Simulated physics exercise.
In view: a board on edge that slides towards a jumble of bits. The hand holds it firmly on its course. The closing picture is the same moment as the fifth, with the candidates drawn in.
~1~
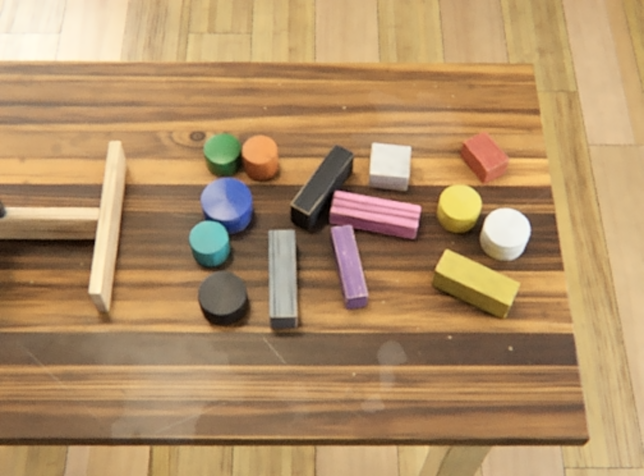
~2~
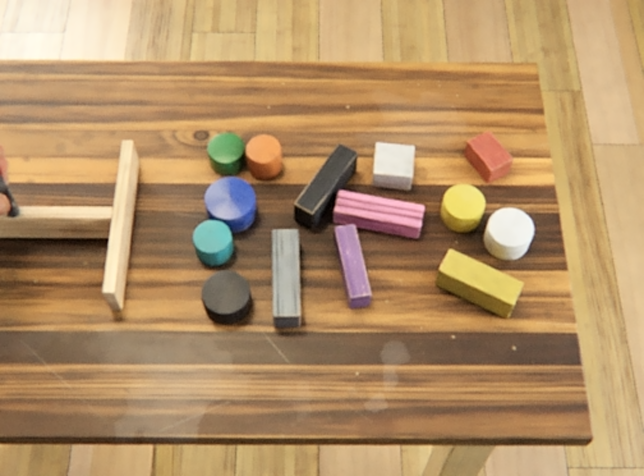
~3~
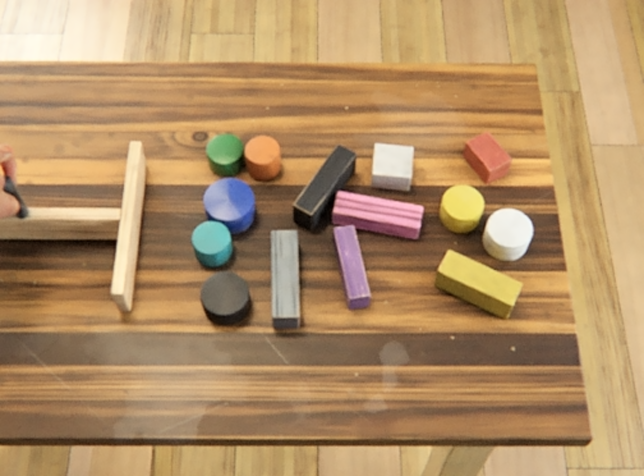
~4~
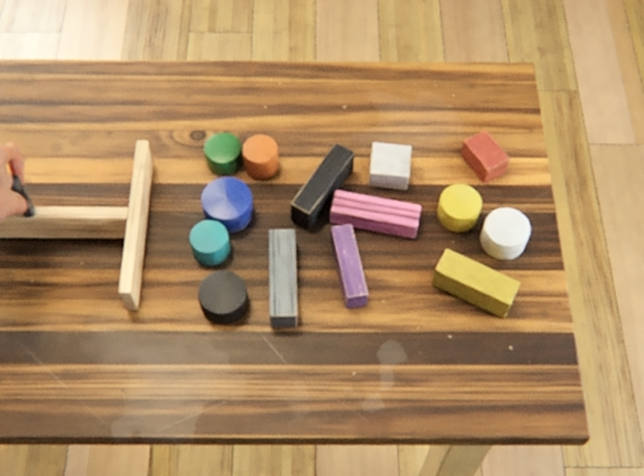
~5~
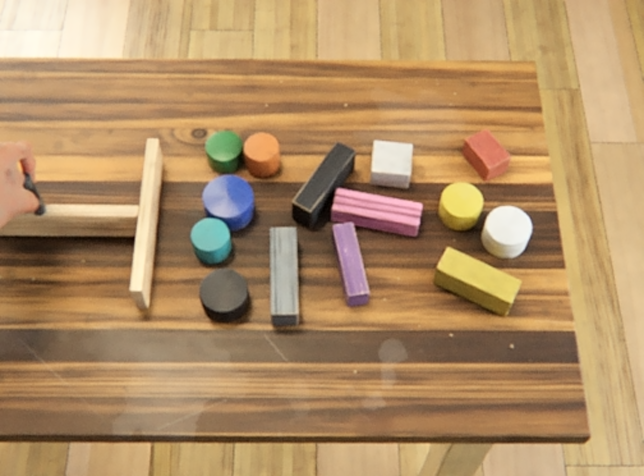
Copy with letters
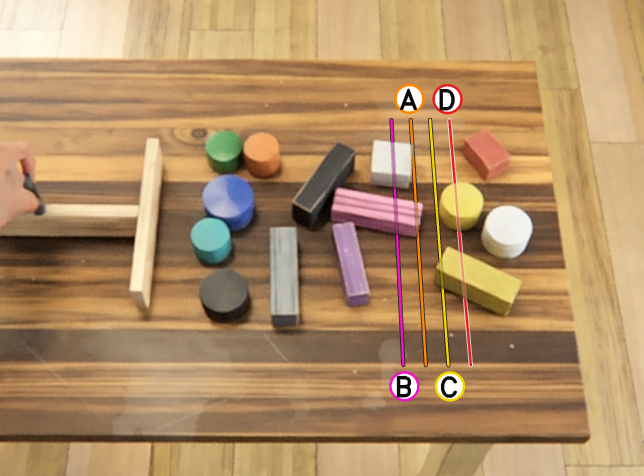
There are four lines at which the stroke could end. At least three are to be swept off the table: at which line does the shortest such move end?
At least to D.
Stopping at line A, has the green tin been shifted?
Yes.
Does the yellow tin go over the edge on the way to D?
Yes.
On the copy, A at (418, 233); B at (397, 233); C at (439, 233); D at (459, 233).
On D. First, board (259, 211); green tin (256, 140); black tin (287, 296).
Then, board (372, 212); white tin (512, 234); yellow bar (510, 285).
Finally, board (460, 212); white tin over the edge; yellow tin over the edge; four fallen.
By contrast, A drops none; B drops none; C drops only one.
